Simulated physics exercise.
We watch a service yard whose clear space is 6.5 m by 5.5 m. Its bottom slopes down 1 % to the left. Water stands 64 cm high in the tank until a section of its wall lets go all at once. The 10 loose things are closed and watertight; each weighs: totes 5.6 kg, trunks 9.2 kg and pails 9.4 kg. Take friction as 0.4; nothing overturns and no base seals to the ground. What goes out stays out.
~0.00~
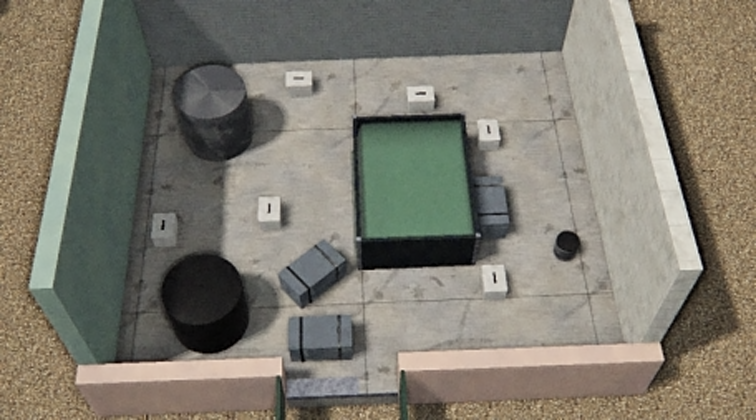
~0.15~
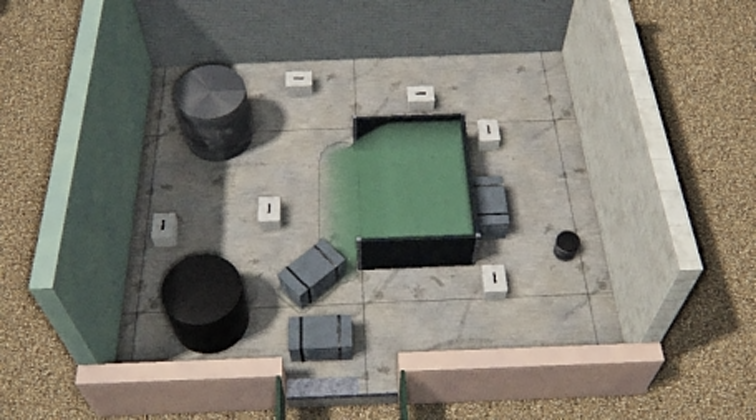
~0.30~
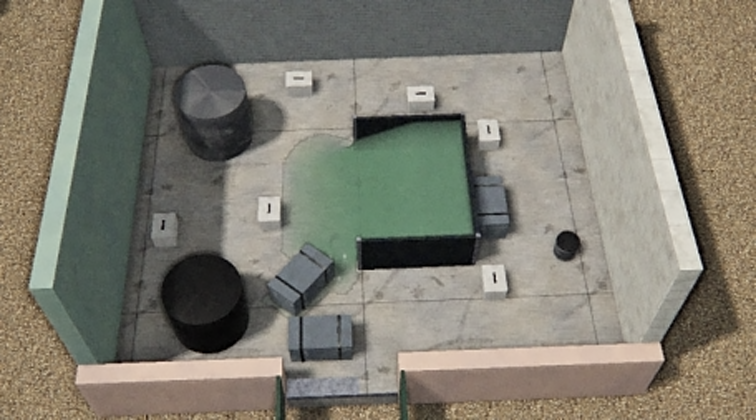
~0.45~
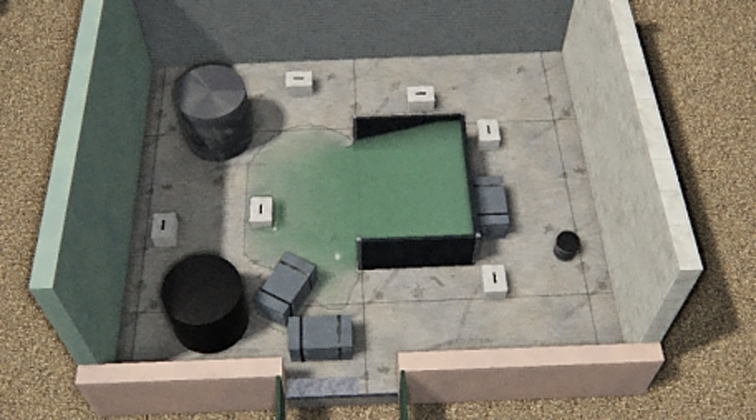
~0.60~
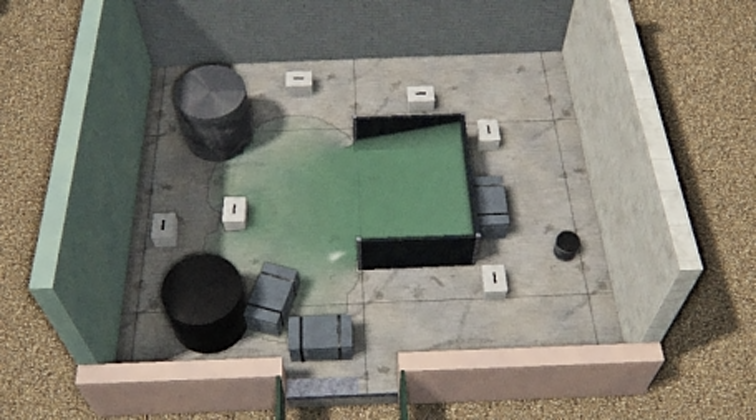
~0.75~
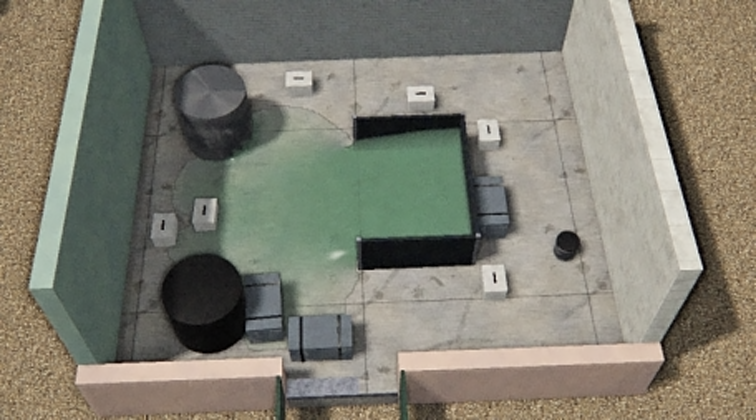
Green water spreading left from an open-sided tank across a walled yard, shifting a grey trunk and then a small white box leftward.
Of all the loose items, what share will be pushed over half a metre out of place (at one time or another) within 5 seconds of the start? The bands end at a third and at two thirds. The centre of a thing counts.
It is one to two thirds.
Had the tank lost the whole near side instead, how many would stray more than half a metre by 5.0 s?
In that case 4 of them.
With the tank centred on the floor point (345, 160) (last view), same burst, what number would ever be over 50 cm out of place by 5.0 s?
Then 4.
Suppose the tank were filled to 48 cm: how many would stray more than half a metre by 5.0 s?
Then 5.
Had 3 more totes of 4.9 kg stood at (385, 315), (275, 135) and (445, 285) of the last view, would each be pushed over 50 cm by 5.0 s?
In turn: More, over, less.
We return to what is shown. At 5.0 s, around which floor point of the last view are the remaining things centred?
Around (405, 211).
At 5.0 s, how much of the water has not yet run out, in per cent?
About 98 per cent.
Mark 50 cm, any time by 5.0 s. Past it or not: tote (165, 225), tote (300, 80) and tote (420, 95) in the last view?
In turn: More, more, under.
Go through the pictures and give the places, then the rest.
A tote at (269, 209) rests on the ground; a trunk at (312, 267) rests on the ground; water covers 3.0 m2; 0 of 10 have shifted, in the first frame.
A tote at (269, 209), on the bottom; a trunk at (312, 267) rests on the ground; 4.1 m2 under water; 0 of 10 have shifted, in the second frame.
A tote at (269, 209) rests on the ground; a trunk at (301, 273), on the bottom, 17 cm from its start; water covers 5.3 m2; 1 of 10 have shifted, in the third frame.
A tote at (261, 209) rests on the ground, 11 cm from its start; a trunk at (285, 282), on the bottom, 41 cm from its start; water covers 6.8 m2; 2 of 10 have shifted, in the fourth frame.
A tote at (234, 209) rests on the ground, 48 cm from its start; a trunk at (271, 292) rests on the ground, 64 cm from its start; 8.6 m2 under water; 2 of 10 have shifted, in the fifth frame.
A tote at (205, 210), on the bottom, 90 cm from its start; a trunk at (263, 301), on the bottom, 79 cm from its start; 10.3 m2 under water; 2 of 10 have shifted, in the sixth frame.
After 1.1 s 2 of 10 are over 50 cm from their spots; 1 afloat.
After 2.2 s 2 of 10 are over 50 cm from their spots; 3 afloat.
After 3.5 s 4 of 10 are over 50 cm from their spots; 3 afloat.
After 5.0 s 5 of 10 are over 50 cm from their spots, and 5 have been at some point; 3 afloat.
